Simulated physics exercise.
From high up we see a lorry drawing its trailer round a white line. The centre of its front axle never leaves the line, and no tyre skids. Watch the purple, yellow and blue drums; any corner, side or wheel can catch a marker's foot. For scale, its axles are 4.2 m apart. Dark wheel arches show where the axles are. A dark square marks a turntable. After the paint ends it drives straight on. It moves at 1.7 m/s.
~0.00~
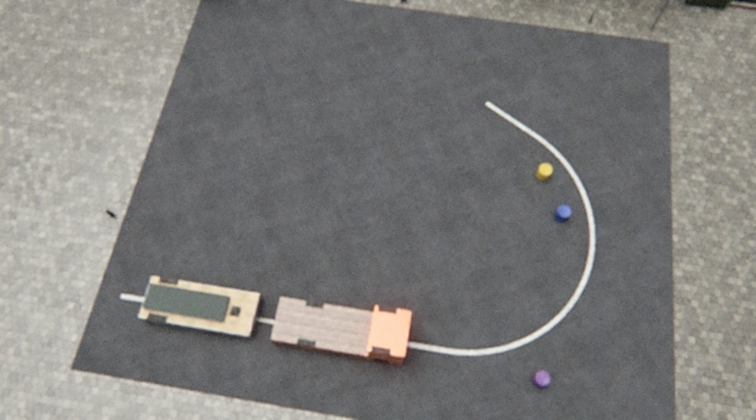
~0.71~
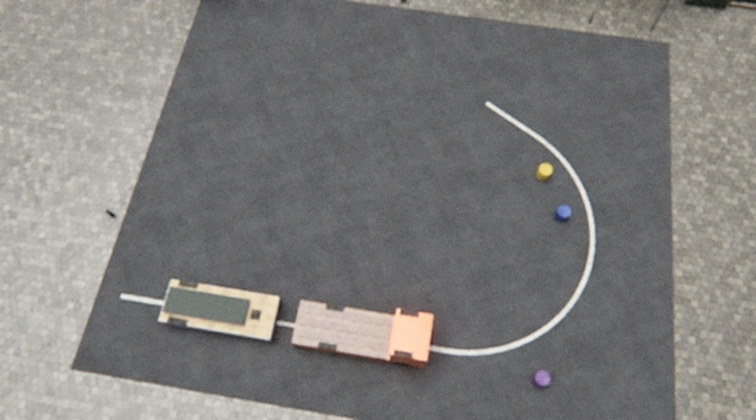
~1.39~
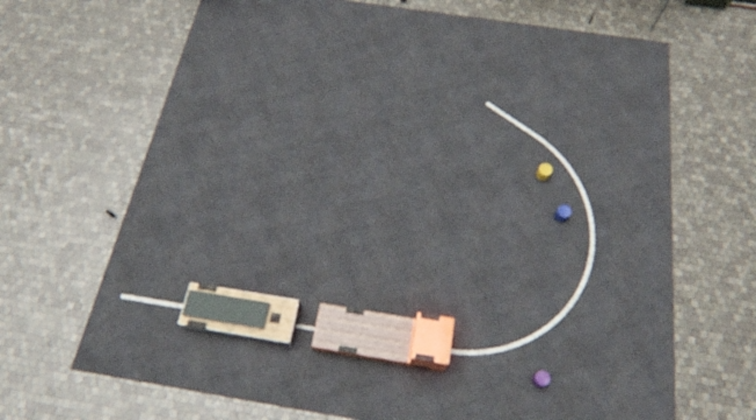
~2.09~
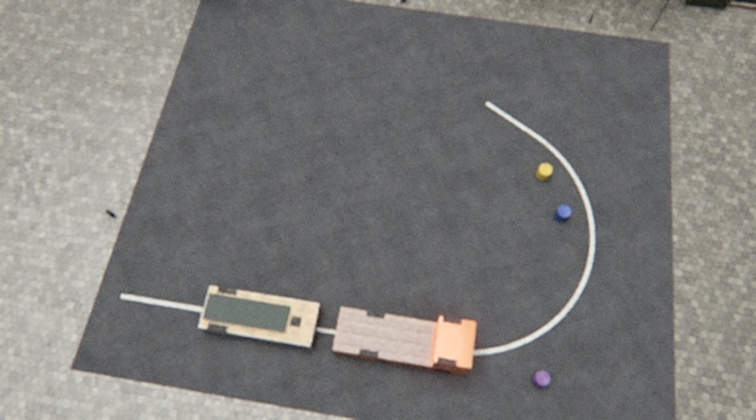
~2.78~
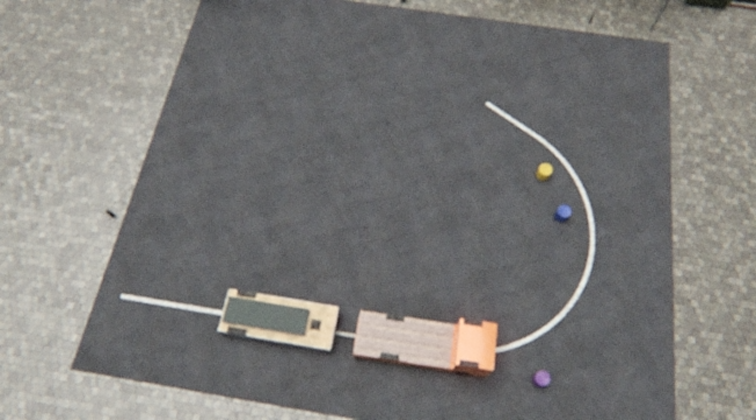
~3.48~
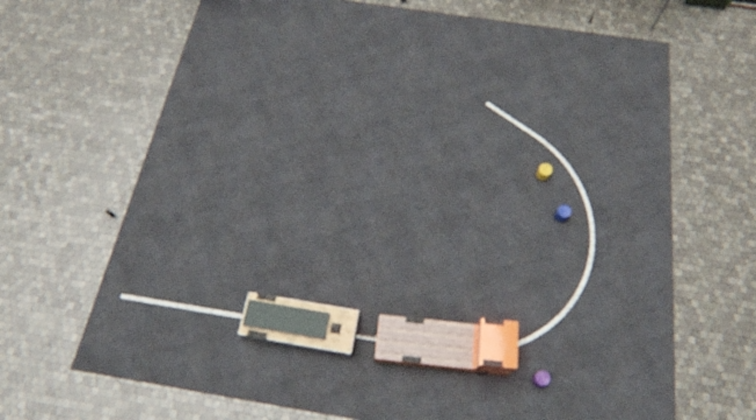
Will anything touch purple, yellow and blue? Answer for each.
Purple is missed. Yellow takes a hit. Blue gets knocked.
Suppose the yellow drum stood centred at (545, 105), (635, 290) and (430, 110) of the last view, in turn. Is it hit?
First clear, second clear, third clear.
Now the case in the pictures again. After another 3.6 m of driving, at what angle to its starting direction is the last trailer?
About 0°.
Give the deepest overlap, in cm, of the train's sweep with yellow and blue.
About: Yellow 170, blue 170.
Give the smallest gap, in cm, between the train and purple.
Purple 30.
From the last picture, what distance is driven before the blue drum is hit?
After some 12.5 m.
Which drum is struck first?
It is blue.
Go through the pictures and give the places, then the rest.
The first frame shows nose (404, 339); last axle (163, 299); still straight; purple (541, 379), yellow (544, 173), blue (562, 214); 1 trailer.
The second frame shows nose (425, 343); last axle (183, 303); still straight.
The third frame shows nose (446, 346); last axle (202, 306); still straight.
The fourth frame shows nose (467, 350); last axle (222, 309); still straight.
The fifth frame shows nose (488, 352); last axle (242, 312); turned 1°.
The sixth frame shows nose (509, 350); last axle (262, 316); turned 3°; purple (541, 379), yellow (544, 173), blue (562, 214).
After 4.4 s, the last axle is at (289, 321) of the last picture, 5 cm off the line; purple has been passed with 25 cm to spare.
After 10.8 s, the last axle is at (453, 331) of the last picture, 95 cm off the line; the lorry has hit blue.
After 13.1 s, the last axle is at (500, 314) of the last picture, 175 cm off the line; the lorry has hit yellow.
After 25.8 s, the last axle is at (460, 84) of the last picture, 65 cm off the line; 2 of 3 struck in all.
